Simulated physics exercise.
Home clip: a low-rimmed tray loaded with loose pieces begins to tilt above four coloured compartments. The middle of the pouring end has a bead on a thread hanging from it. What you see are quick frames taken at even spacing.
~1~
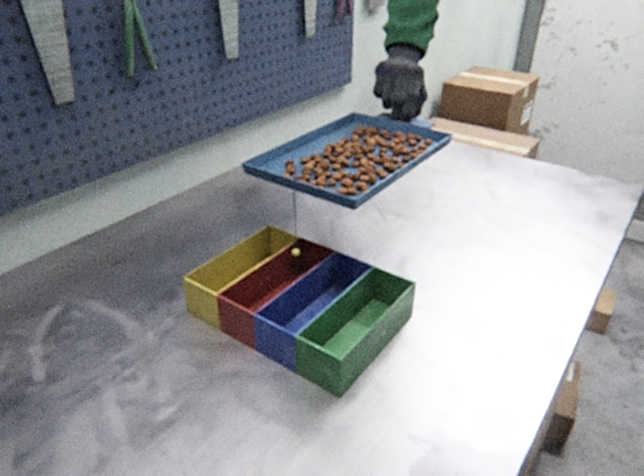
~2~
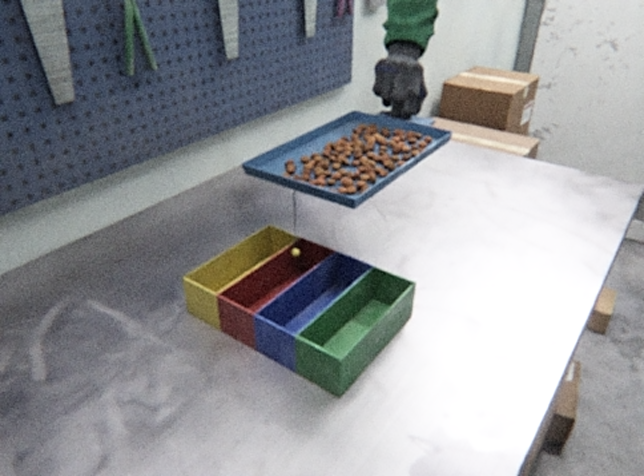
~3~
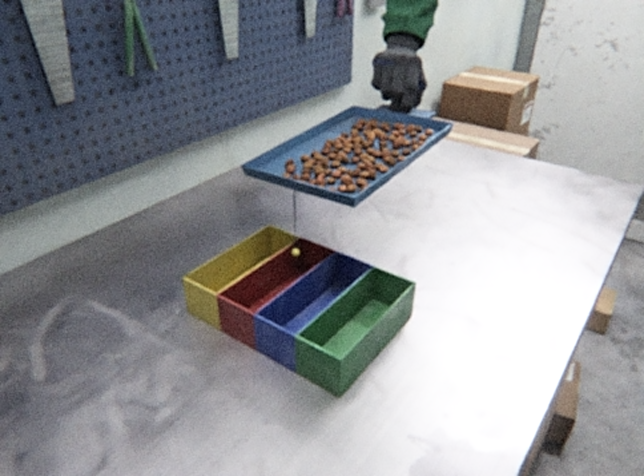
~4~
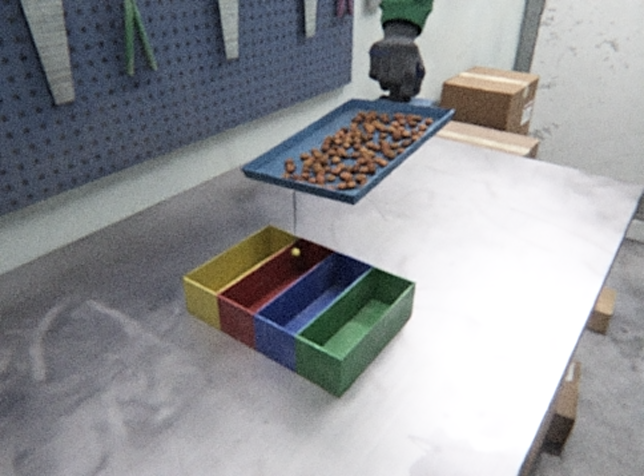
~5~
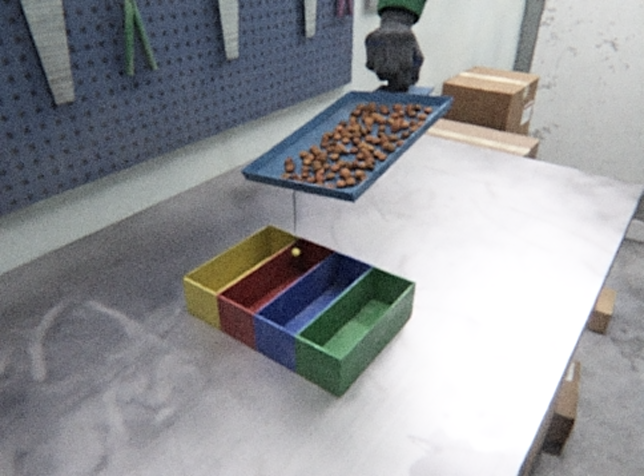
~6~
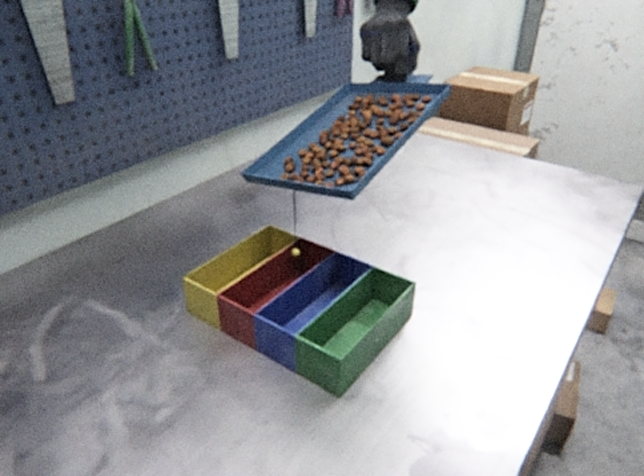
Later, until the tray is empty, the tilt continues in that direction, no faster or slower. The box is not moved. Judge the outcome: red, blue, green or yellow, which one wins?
The yellow compartment wins.
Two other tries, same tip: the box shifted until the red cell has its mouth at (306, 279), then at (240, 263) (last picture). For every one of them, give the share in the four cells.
About 20 per cent, then about 100 per cent.
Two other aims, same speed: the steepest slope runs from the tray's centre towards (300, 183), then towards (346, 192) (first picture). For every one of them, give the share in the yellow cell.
Roughly 30 per cent, and 0 per cent.
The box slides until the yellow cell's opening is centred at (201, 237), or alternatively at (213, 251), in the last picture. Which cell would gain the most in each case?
Taking the two placings in order, you'd get the red one and then the red cell.
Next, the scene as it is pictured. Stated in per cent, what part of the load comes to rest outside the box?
20 %.
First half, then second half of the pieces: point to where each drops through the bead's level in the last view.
Points: About (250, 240), then about (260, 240).
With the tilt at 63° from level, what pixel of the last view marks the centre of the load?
I'd put the middle close to (272, 166).
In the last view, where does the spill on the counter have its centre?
I'd say near (208, 261), give or take.
Soon after the last picture, tray tipped steeply; nearly all on the tray; a stray few in the yellow cell; a small part falling or outside the box.
A little later, tray tipped past a quarter turn; a stray few on the tray; most in the yellow cell; a small part in the red cell; about a quarter falling or outside the box.
Later still, tray tipped past a quarter turn; most in the yellow cell; a small part in the red cell; about a quarter falling or outside the box.
At rest, tray tipped past a quarter turn; most in the yellow cell; a small part in the red cell; none in the green cell; none in the blue cell; about a quarter outside the box.
